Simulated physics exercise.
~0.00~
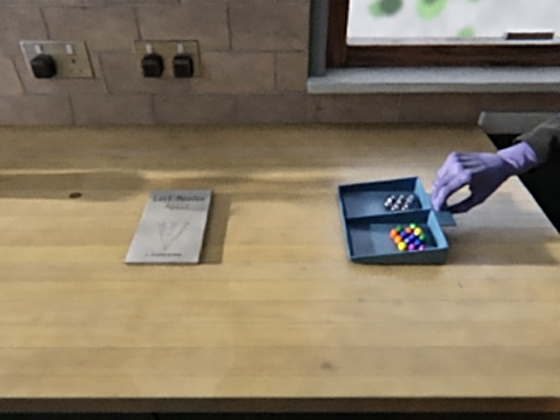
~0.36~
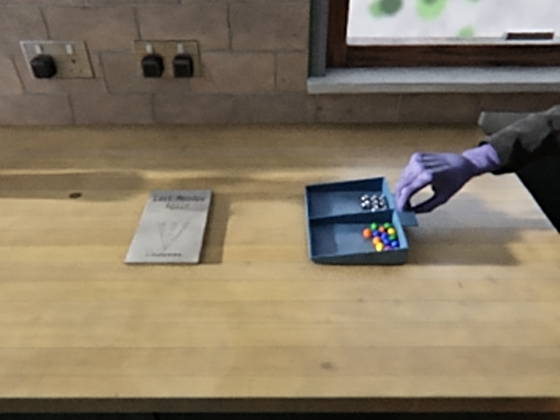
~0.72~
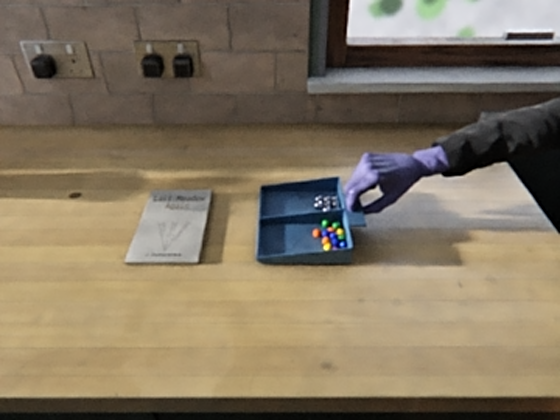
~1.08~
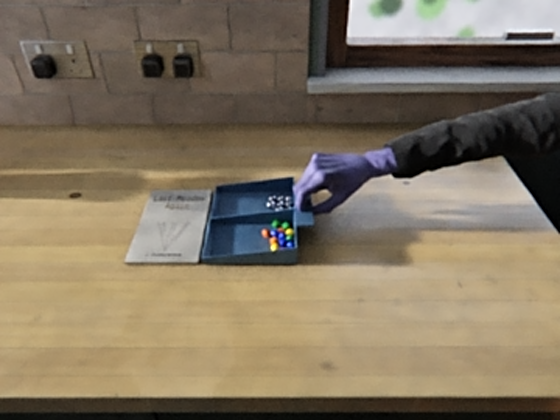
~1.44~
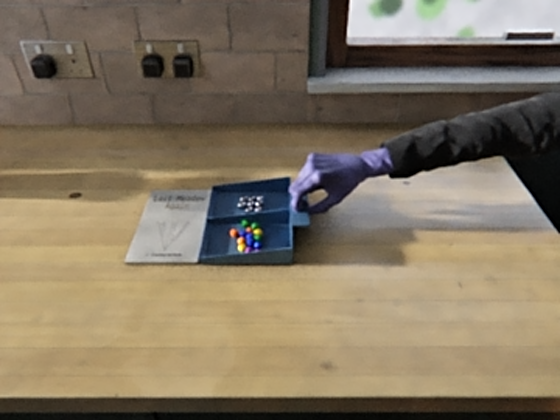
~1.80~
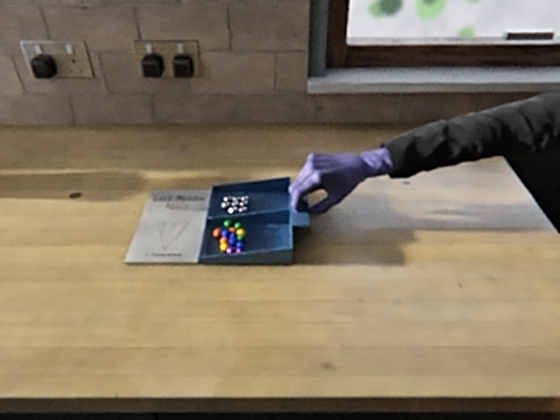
On a wooden counter below a window, a purple-gloved hand grips the right end of a blue two-part tray, with a thin grey book lying to the left. The near part holds bright multicoloured balls and the far part holds small black-and-white pieces. The hand pushes the tray steadily left, its contents riding along near the right side. The tray meets the book and stops, while the book stays put. Both groups then slide left inside their own parts. They end up towards the book side, all still inside, with the hand still at the tray.
